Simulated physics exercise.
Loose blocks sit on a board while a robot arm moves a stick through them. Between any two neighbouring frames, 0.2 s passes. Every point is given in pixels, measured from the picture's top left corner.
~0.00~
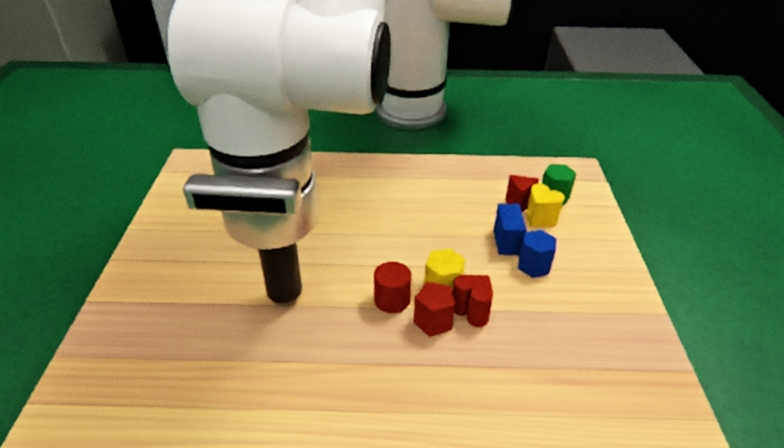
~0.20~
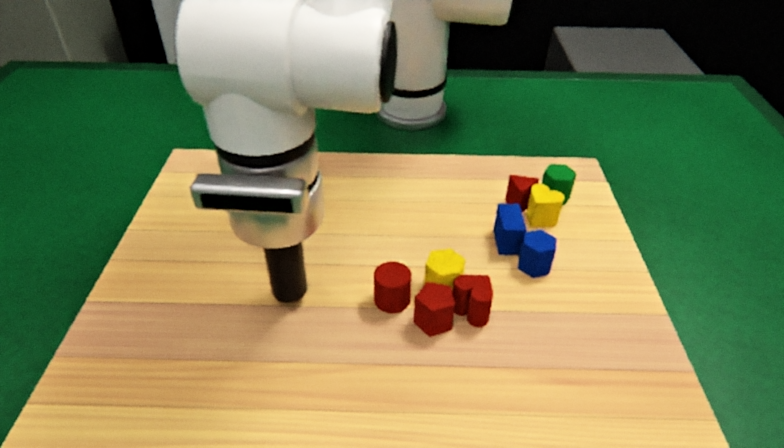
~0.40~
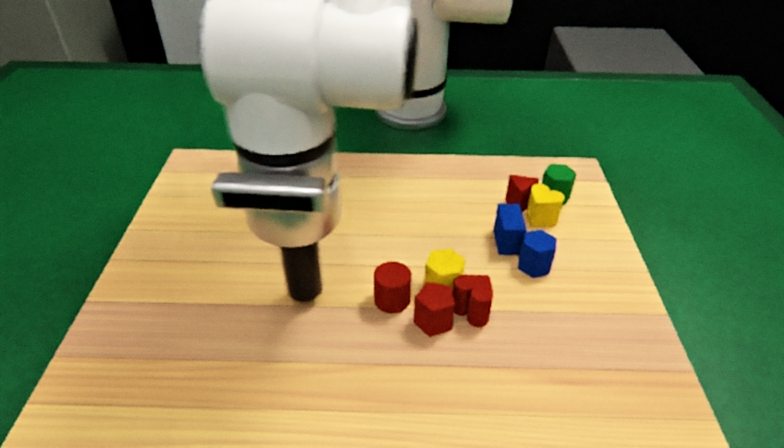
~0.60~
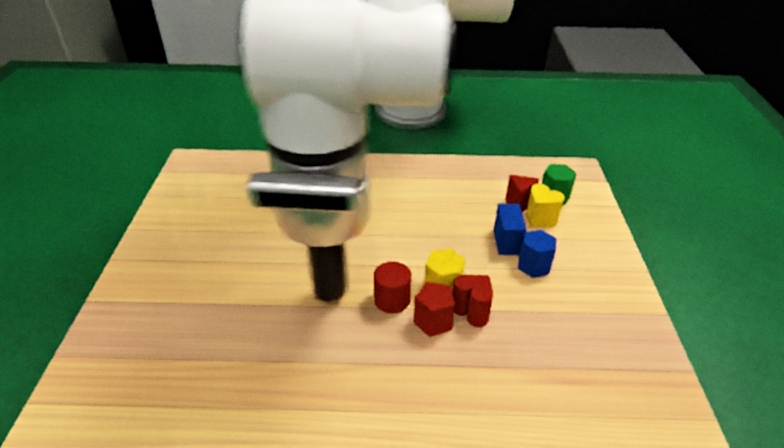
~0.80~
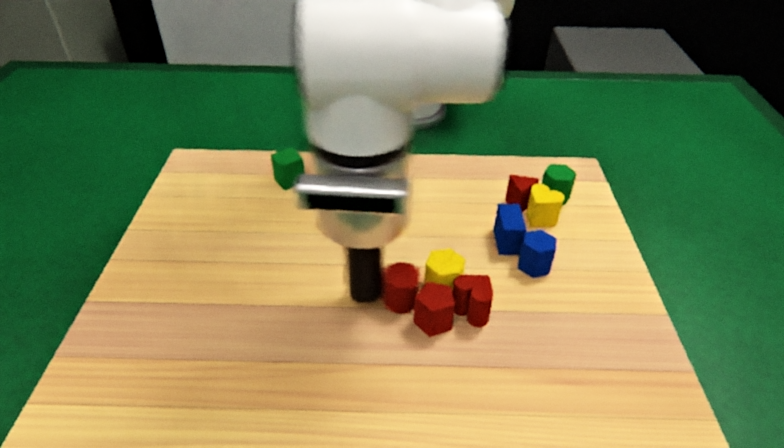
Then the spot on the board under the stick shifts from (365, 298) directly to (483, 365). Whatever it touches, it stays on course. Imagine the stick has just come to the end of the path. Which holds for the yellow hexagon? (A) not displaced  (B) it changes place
B (it changes place)
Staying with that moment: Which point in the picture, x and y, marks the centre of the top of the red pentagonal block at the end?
Located at (508, 316).
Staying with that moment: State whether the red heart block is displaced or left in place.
The answer is that it is displaced.
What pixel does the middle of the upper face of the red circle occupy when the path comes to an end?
The middle of its top is at (444, 279).
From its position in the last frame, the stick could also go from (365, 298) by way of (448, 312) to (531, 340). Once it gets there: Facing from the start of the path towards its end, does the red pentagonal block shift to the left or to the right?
Towards the right-hand side.
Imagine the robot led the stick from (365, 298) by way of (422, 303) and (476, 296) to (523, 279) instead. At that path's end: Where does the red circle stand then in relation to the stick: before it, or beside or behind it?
At the end of the path, the stick is still pushing the red circle ahead of it.
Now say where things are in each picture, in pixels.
The first frame shows lower end of the stick at (285, 291), tops of blocks, red circle at (393, 273), red pentagonal block at (436, 295), yellow hexagon at (446, 261), red heart block at (476, 285).
The second frame shows stick at (290, 291), blocks as before.
The third frame shows stick at (305, 290), blocks as before.
The fourth frame shows stick at (330, 289), blocks as before.
The fifth frame shows stick at (365, 291), red circle at (402, 274), red pentagonal block at (436, 295), yellow hexagon at (446, 261), red heart block at (476, 285).
On the path given first. One third of the way, stick at (403, 311); red circle at (436, 278); red pentagonal block at (455, 303), turned 40° clockwise; yellow hexagon at (455, 256).
Two thirds of the way, stick at (443, 334); red circle at (444, 279); red pentagonal block at (483, 312), turned 20° clockwise; yellow hexagon at (456, 254); red heart block at (486, 284).
At the end, stick at (484, 358); red circle at (444, 279); red pentagonal block at (508, 316); yellow hexagon at (456, 254); red heart block at (487, 284).
